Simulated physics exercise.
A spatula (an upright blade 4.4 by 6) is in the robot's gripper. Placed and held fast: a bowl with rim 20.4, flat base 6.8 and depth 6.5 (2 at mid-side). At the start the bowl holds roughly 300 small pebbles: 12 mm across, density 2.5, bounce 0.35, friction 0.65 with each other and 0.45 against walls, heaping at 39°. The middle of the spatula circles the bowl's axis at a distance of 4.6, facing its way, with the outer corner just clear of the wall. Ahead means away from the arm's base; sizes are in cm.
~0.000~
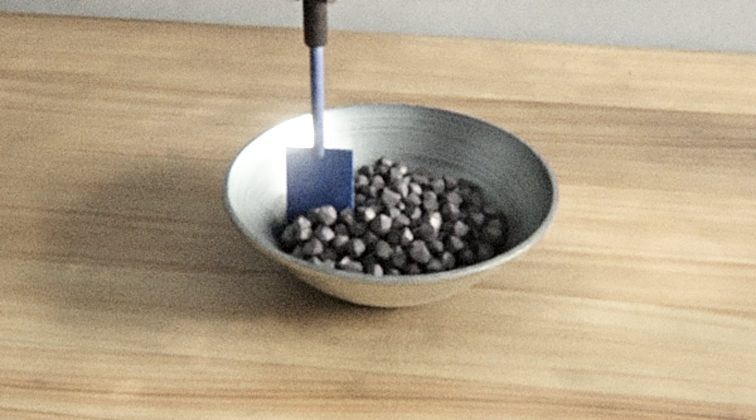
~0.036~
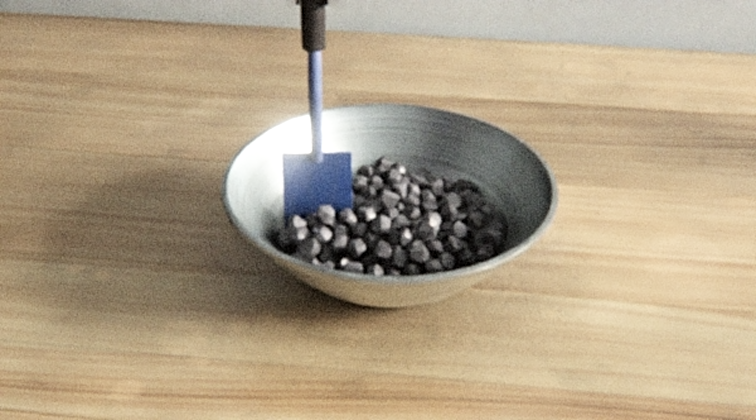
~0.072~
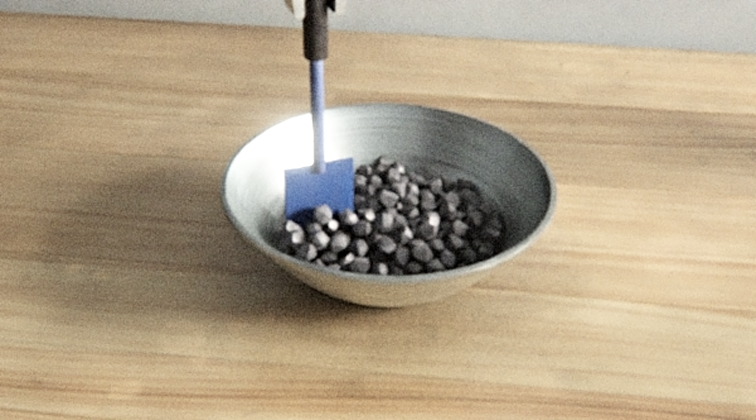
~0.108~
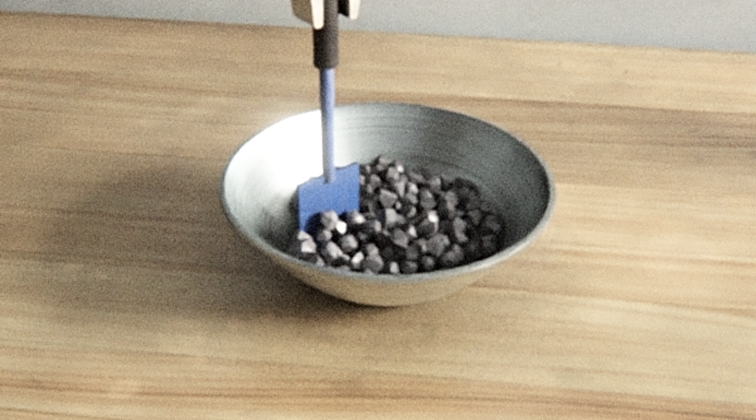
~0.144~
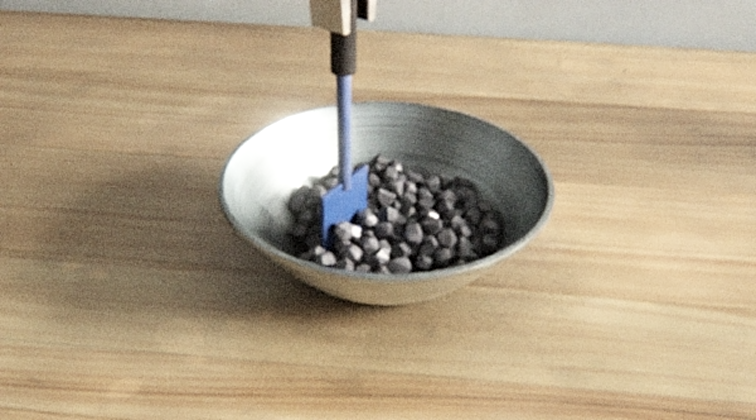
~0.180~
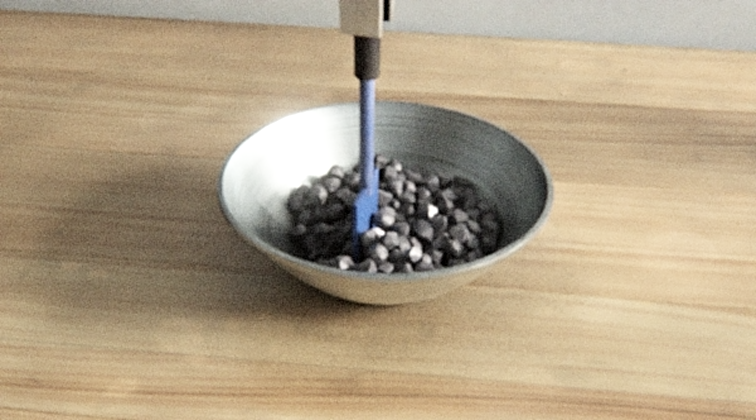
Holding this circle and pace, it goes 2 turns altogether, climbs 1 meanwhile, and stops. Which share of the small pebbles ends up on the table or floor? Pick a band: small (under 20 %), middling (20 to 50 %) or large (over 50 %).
Small.
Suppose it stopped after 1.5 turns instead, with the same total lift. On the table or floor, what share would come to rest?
Roughly 5 per cent would end up there.
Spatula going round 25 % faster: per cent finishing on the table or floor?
About 15 percent, I'd say.
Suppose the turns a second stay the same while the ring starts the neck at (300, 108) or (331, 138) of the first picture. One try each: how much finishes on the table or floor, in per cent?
I'd put it at around 10 and 5 percent.
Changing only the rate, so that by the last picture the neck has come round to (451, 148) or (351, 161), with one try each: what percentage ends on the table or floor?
Near 30 per cent for the first, near 5 per cent for the second.
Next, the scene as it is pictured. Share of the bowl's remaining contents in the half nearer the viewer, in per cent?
Some 55 per cent.
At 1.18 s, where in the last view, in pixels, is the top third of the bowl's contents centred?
In the last picture it sits around (444, 169).
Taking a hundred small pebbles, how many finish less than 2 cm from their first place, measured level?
Roughly 15 percent.
After 0.68 s, 332° round, highest piece 8 above the table; 285 in the bowl, 18 on the table or floor.
After 1.18 s, 224° round, highest piece 8 above the table; 266 in the bowl, 30 on the table or floor, 7 in flight or on the tool.
After 1.63 s, 0° round, highest piece 7 above the table; 264 in the bowl, 39 on the table or floor.
After 2.33 s, 0° round, highest piece 7 above the table; 264 in the bowl, 39 on the table or floor.
In the end, 264 in the bowl, 39 on the table or floor. That is 13 % on the table or floor.
